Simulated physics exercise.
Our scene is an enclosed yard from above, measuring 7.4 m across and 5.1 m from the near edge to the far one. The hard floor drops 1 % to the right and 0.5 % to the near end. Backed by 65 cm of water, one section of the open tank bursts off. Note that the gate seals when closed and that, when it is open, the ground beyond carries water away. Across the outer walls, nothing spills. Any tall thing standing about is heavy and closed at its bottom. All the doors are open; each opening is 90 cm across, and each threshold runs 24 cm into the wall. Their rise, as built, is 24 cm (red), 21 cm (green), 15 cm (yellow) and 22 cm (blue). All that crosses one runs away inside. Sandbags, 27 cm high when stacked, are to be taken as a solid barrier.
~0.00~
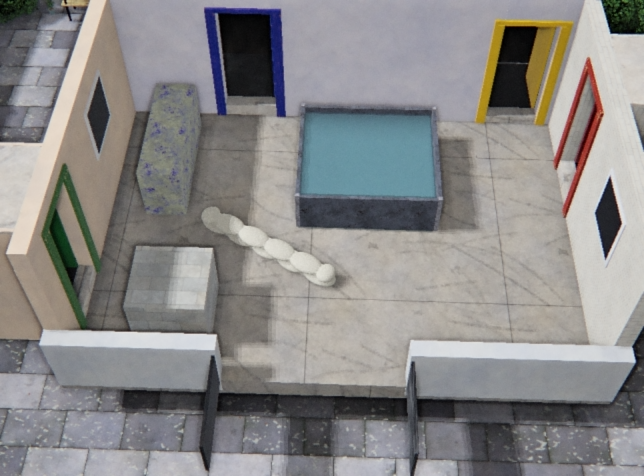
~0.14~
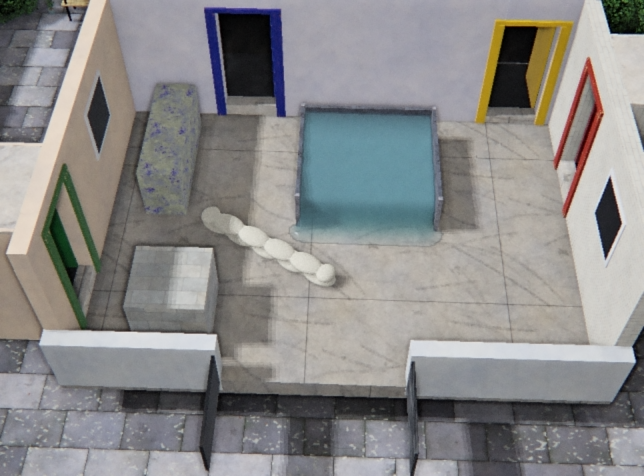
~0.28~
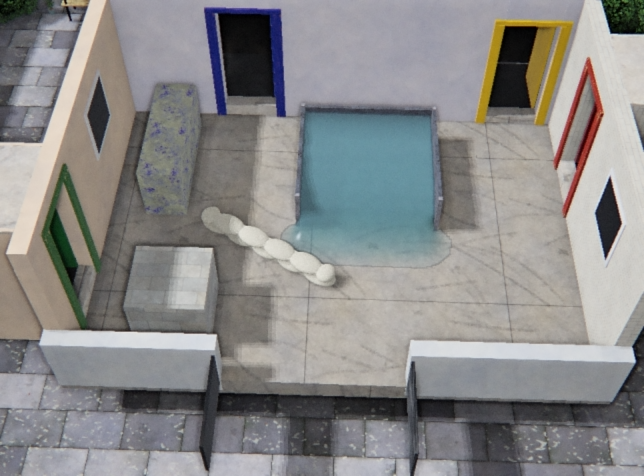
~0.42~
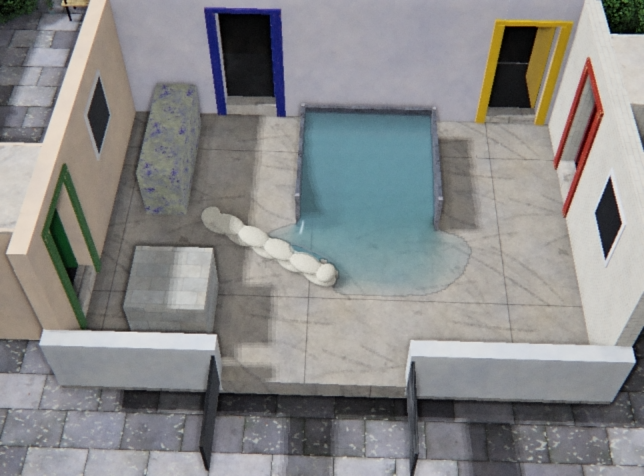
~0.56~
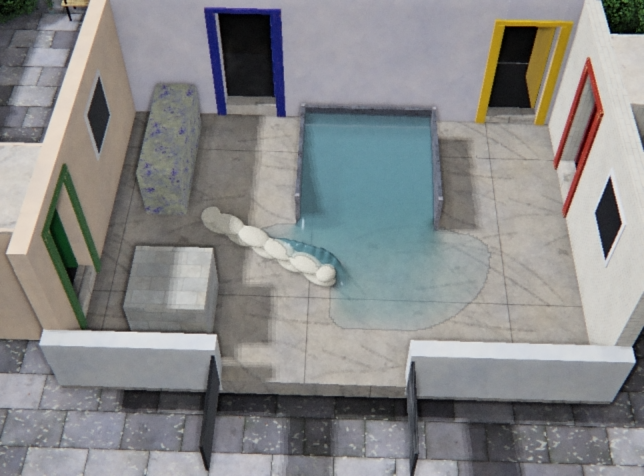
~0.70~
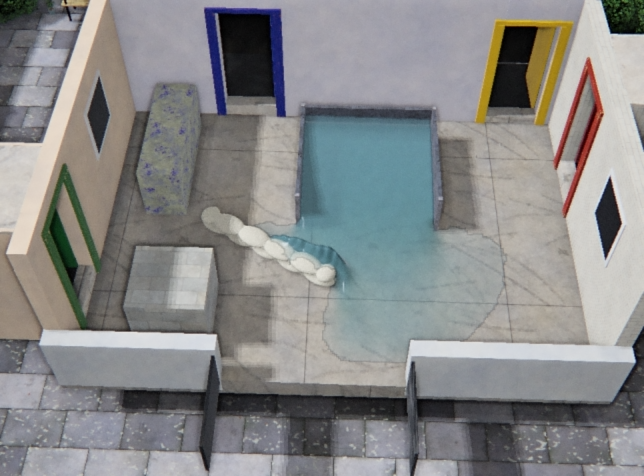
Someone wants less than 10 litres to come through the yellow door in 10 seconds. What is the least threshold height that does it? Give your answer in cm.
It needs to be around 14.5 cm high.
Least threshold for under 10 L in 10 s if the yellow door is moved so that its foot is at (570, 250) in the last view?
Roughly 9.0 cm, give or take.
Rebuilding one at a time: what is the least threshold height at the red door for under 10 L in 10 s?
The red door needs around 10.0 cm.
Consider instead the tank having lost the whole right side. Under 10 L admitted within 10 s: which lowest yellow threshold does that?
A height of around 32 cm.
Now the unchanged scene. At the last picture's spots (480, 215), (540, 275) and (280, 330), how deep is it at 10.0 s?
About 7, 8 and 1 cm.
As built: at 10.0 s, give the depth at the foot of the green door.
It comes to about 1.0 centimetres deep.
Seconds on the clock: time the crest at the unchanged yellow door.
About 4.5 seconds.
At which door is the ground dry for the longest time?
That would be the green door.
After 1.4 s water covers 35 % of the floor, deepest (44 cm) near (431, 372); it has not reached the yellow door.
After 3.0 s water covers 50 % of the floor, deepest (40 cm) near (583, 377); it has not reached the yellow door.
After 10.0 s water covers 85 % of the floor, deepest (13 cm) near (551, 264); 10 cm at the yellow door, 9 litres in over its 15 cm threshold.
At the yellow door as built, the water arrived by 4.0 s and peaked near 19 cm at 4.6 s.
Run again over the same 10 s with other heights there, 27 litres in over 12.5 cm, 4 litres over 16.5 cm. The limit of 10 litres is kept from about 14.5 cm up.
